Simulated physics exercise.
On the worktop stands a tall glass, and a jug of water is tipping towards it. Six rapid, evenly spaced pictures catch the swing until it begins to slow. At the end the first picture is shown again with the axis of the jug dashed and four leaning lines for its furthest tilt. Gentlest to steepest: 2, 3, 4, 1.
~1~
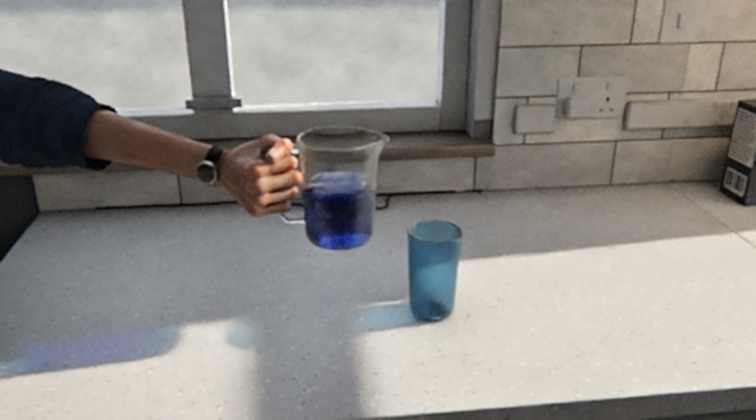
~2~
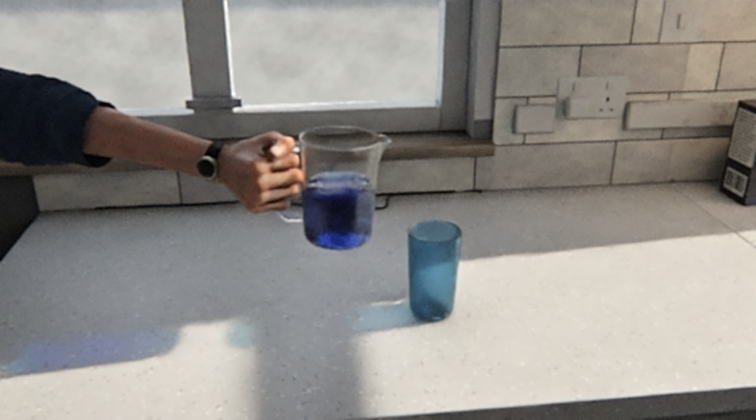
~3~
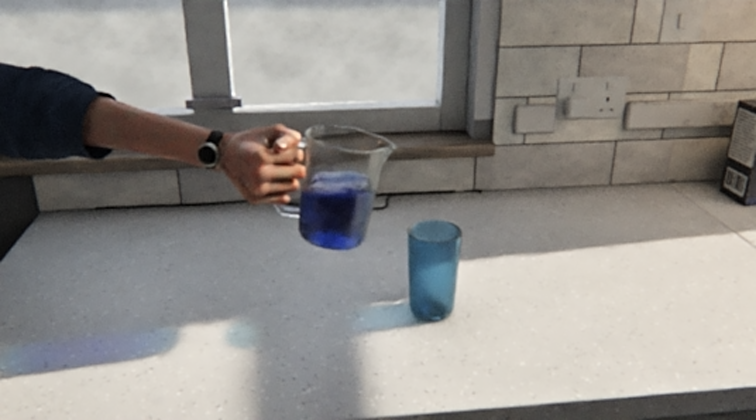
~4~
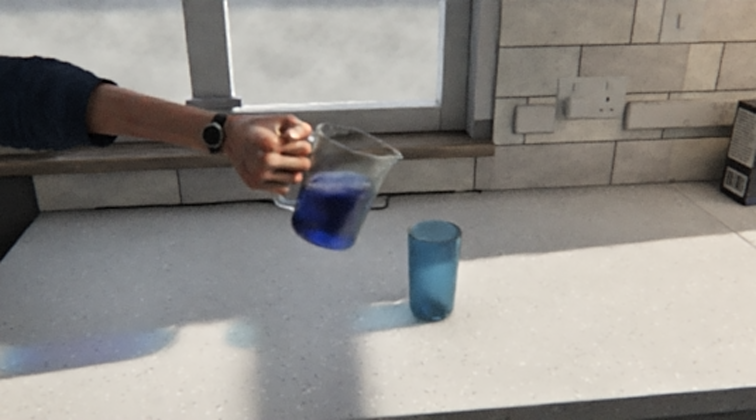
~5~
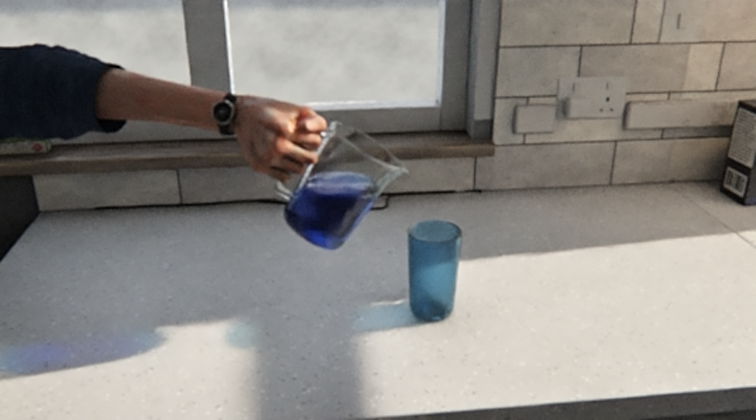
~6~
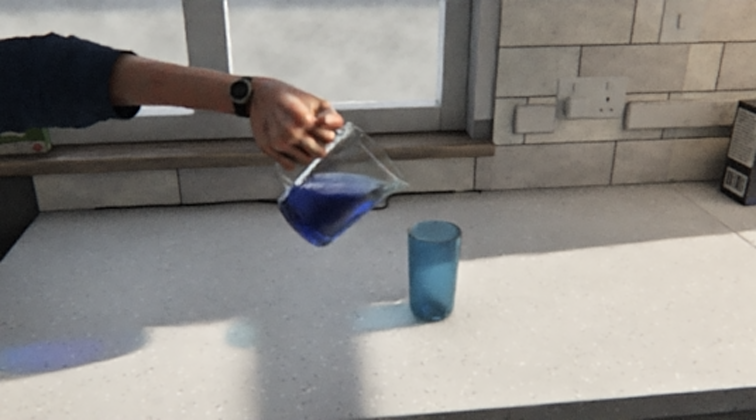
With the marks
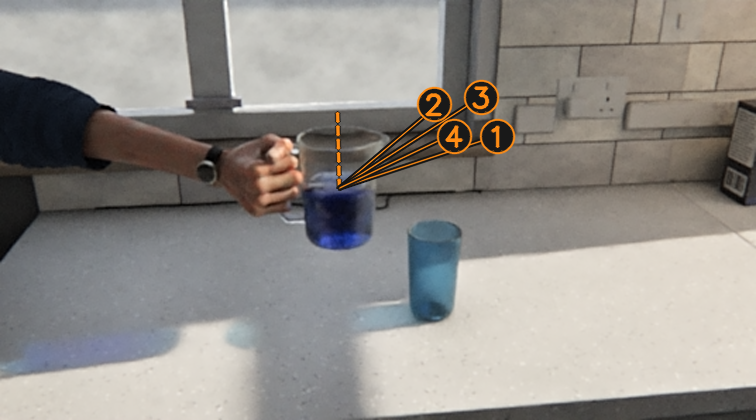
A hand wearing a dark watch, its arm in a dark sleeve reaching in from the left, holds a clear glass jug of deep blue liquid above a pale kitchen worktop, seen from slightly above. A tall blue glass stands right of the jug, before a window and beige wall tiles. The hand rises slightly and tilts the jug steadily rightward, nothing leaving it, while the view stays still.
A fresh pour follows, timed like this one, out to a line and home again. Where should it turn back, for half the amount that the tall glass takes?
Mark 1 does it best.
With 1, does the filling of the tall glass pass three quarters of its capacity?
No.
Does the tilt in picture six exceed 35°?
Yes.
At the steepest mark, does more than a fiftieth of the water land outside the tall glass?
No.
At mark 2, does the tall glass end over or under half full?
Under half.
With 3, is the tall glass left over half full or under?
Under half.
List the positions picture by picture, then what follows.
The first picture shows upright, lip at (388, 138); rim of the tall glass round (435, 230); nothing has left yet.
The second picture shows tipped about 2°, lip at (390, 140); nothing has left yet.
The third picture shows tipped about 9°, lip at (395, 146); nothing has left yet.
The fourth picture shows tipped about 20°, lip at (401, 156); nothing has left yet.
The fifth picture shows tipped about 33°, lip at (406, 170); nothing has left yet.
The sixth picture shows tipped about 46°, lip at (408, 185); nothing has left yet.
On the marked copy, 1 at (481, 141); 2 at (422, 117); 3 at (466, 106); 4 at (437, 141).
With 1, the tall glass ends with about 50 % of what it can hold.
With 2, the tall glass ends with about 2 % of what it can hold.
With 3, the tall glass ends with about 12 % of what it can hold.
With 4, the tall glass ends with about 28 % of what it can hold.
